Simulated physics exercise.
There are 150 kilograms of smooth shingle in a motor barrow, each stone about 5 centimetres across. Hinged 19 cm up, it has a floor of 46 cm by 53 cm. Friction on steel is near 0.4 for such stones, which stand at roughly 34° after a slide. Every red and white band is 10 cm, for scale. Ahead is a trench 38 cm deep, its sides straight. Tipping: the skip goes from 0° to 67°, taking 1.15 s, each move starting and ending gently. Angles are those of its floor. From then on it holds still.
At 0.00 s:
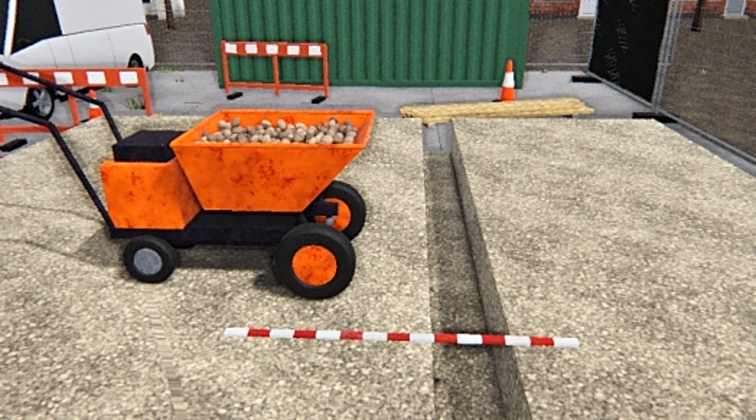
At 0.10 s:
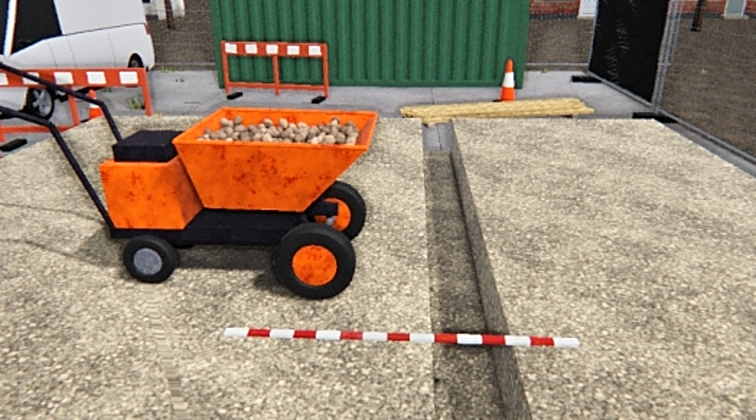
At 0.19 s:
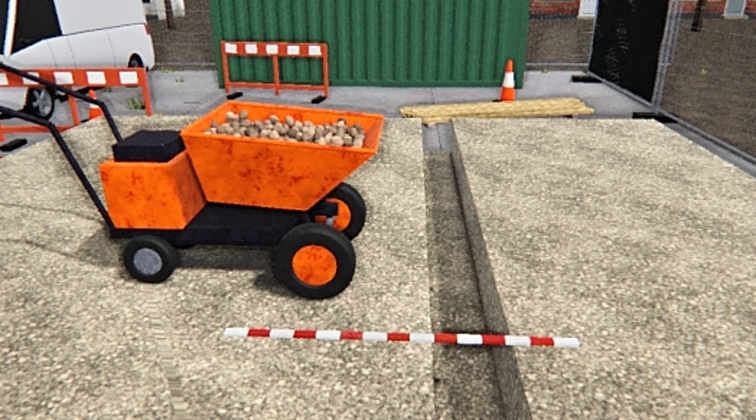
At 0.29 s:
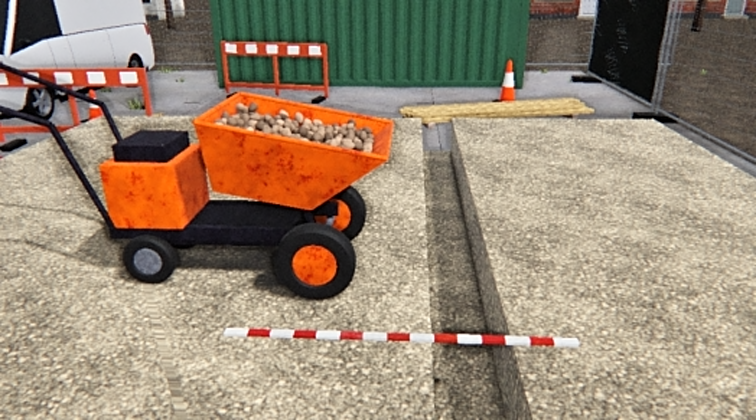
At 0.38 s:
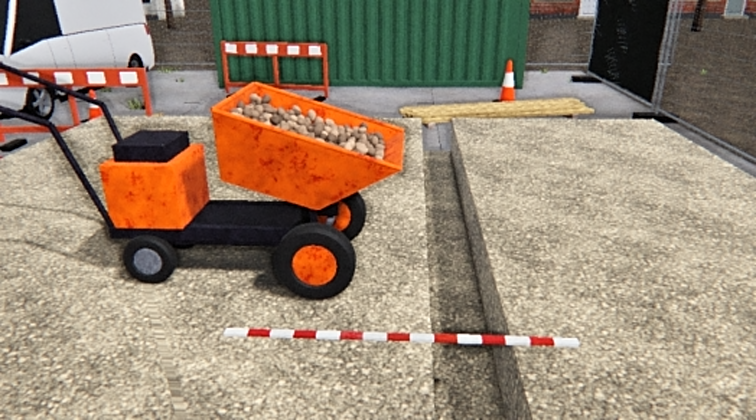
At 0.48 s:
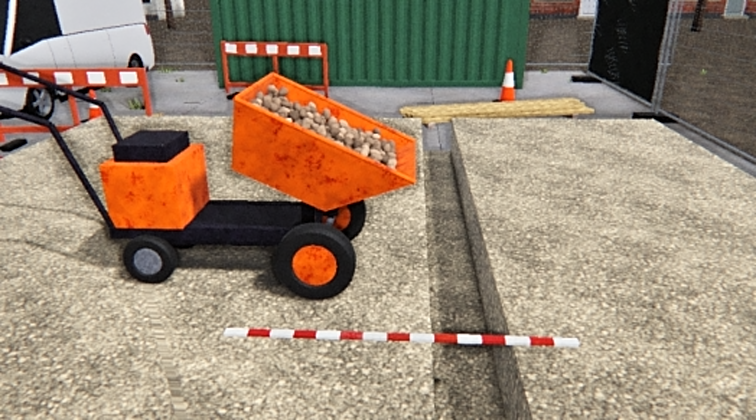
On a gravel yard, an orange dumper's skip full of stones tilts steadily to the right.
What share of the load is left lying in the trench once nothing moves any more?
About 68 per cent.
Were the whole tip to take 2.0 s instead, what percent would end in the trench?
Then some 80 per cent would.
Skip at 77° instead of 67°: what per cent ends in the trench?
It would be close to 80 percent.
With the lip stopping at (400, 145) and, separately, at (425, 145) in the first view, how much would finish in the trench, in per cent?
From the first place around 30 per cent, from the other around 15.
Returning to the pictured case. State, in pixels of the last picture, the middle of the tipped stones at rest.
At about pixel (476, 313) in the last view.
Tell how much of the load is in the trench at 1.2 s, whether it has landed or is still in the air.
Roughly 30% by that time.
After 0.9 s the floor is at 56°; 100 % in the skip; the foremost stones are at (443, 217).
After 1.2 s the floor is at 67°; 57 % in the skip, 31 % in the trench, 12 % past the trench; the foremost stones are at (529, 262).
After 1.6 s the floor is at 67°; 20 % in the skip, 49 % in the trench, 31 % past the trench; the foremost stones are at (638, 277).
After 3.5 s the floor is at 67°; 0 % in the skip, 68 % in the trench, 32 % past the trench; the foremost stones are at (724, 277).
